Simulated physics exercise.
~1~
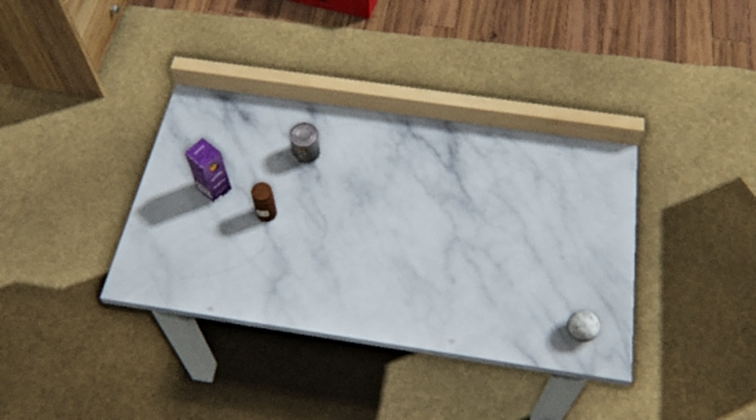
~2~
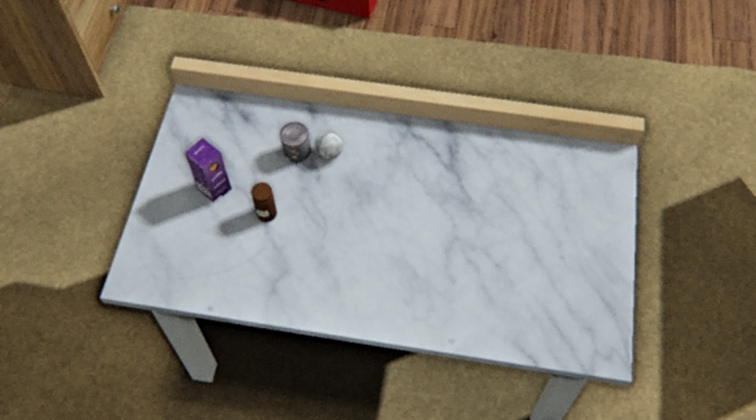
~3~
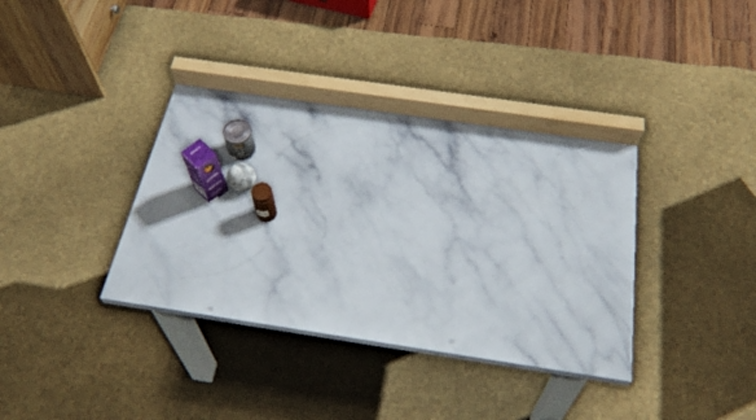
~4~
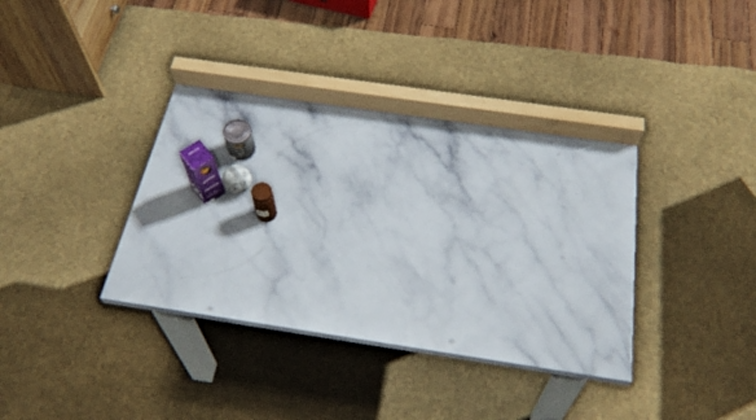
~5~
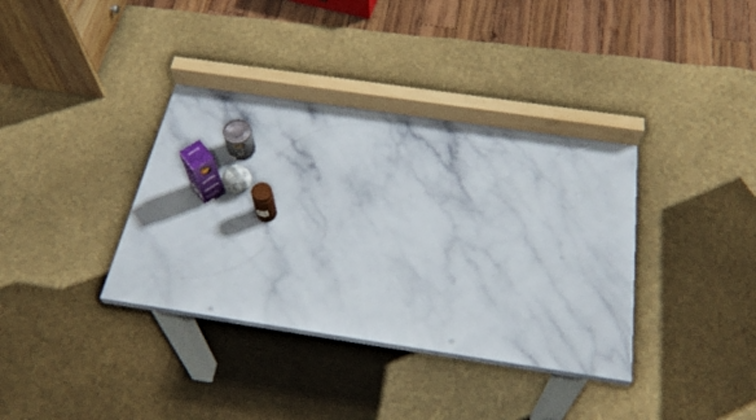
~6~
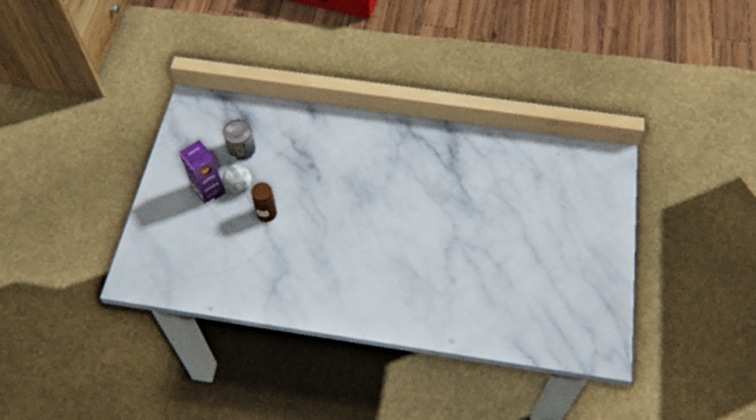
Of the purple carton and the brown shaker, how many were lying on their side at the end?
None of them were, as both the purple carton and the brown shaker were still standing upright.
